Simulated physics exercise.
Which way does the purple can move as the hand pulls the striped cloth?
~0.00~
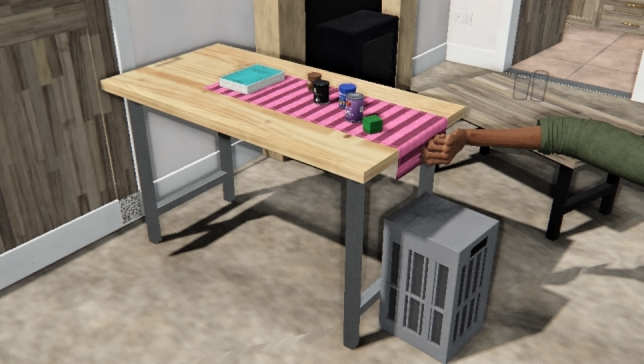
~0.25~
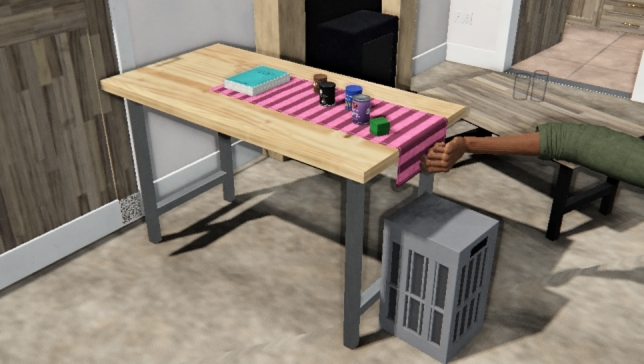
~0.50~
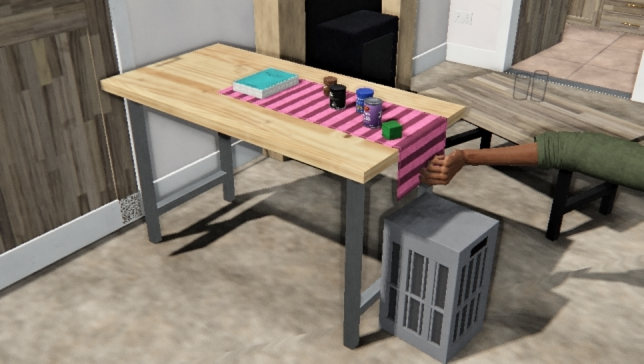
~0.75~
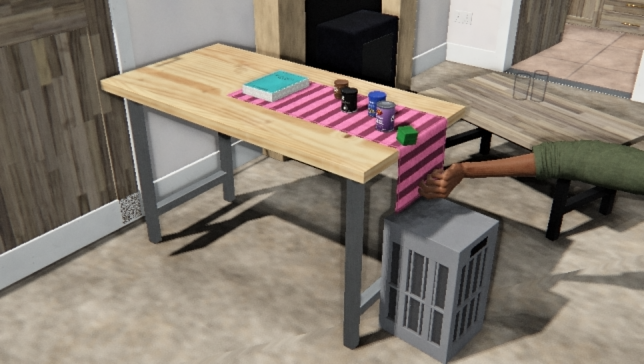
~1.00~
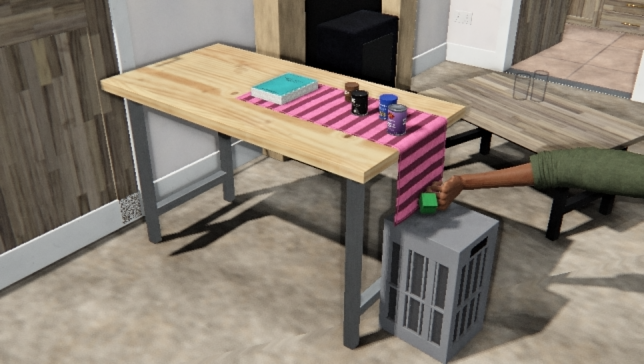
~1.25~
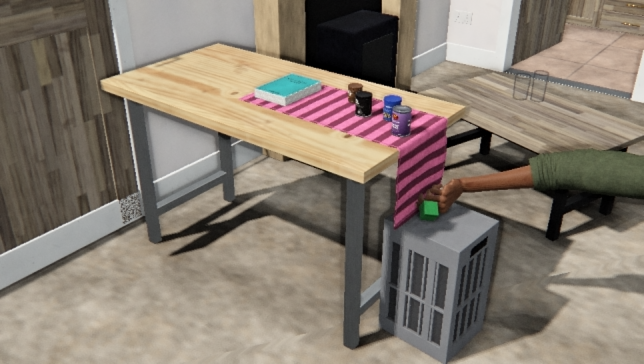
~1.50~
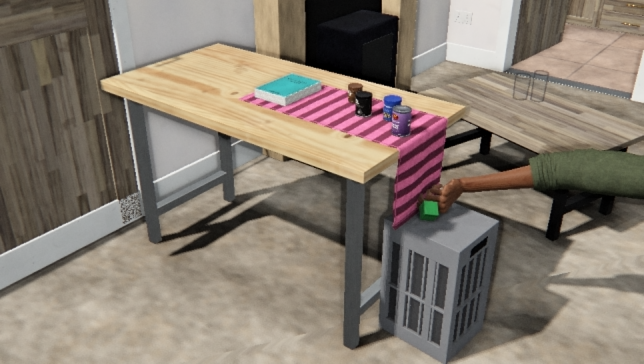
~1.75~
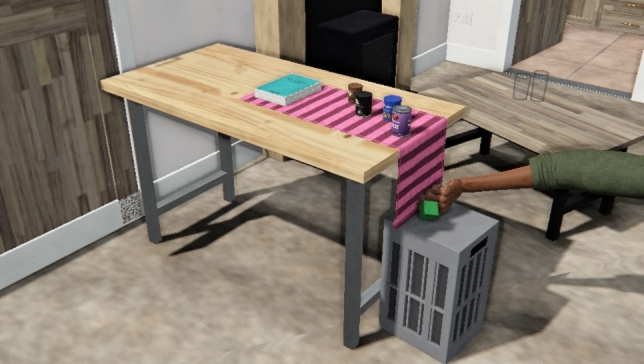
The purple can moves to the right, riding upright on the cloth toward the end of the table.
